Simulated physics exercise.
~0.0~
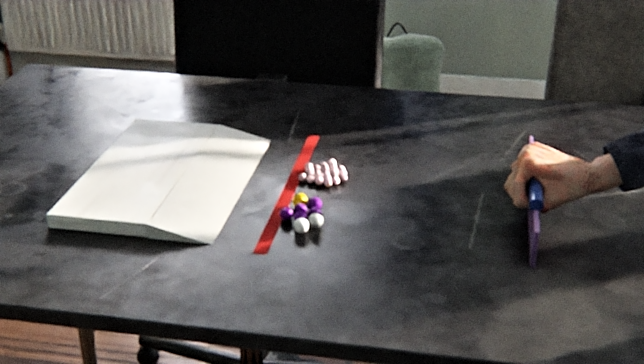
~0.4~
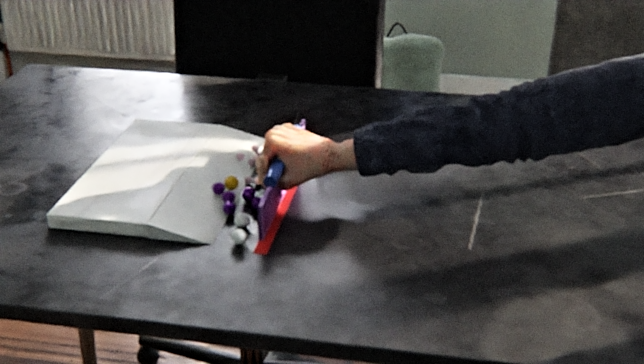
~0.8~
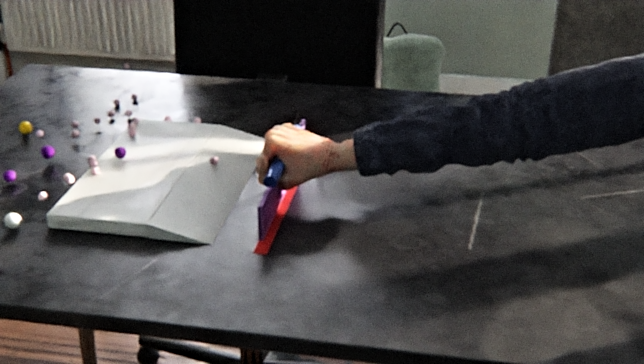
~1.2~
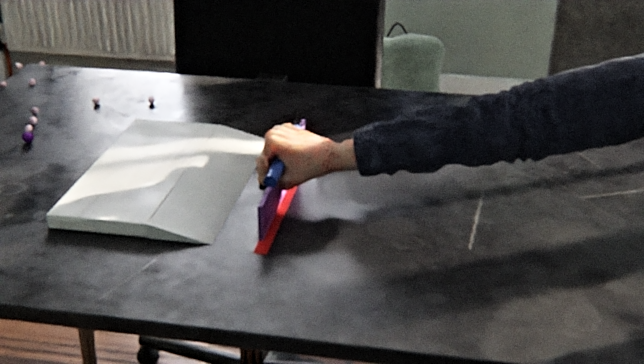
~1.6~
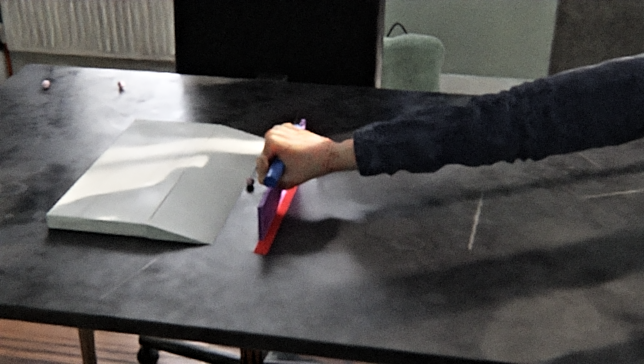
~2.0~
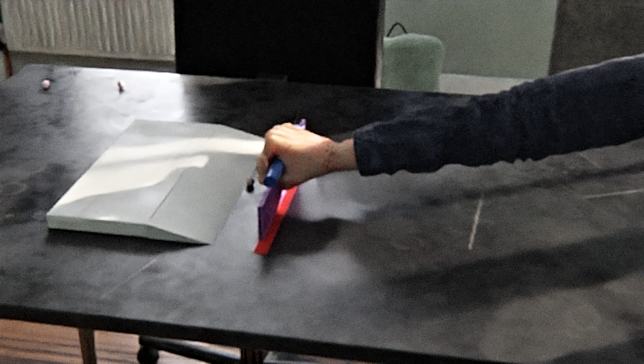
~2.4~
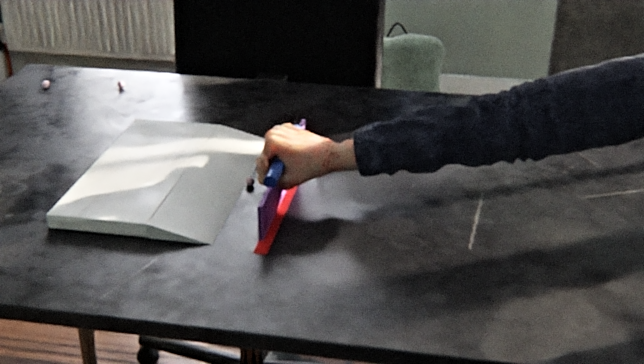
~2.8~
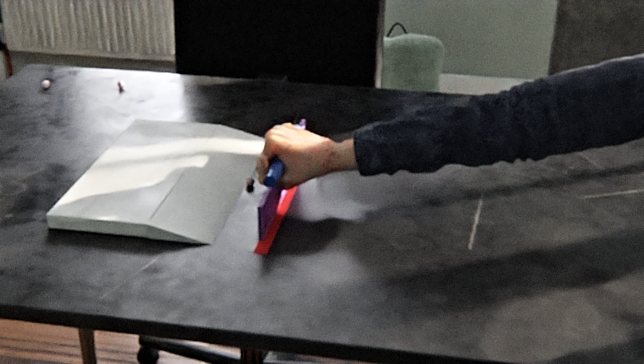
On a dark table, a hand sweeps beads left over a white ramp, leaving few behind.
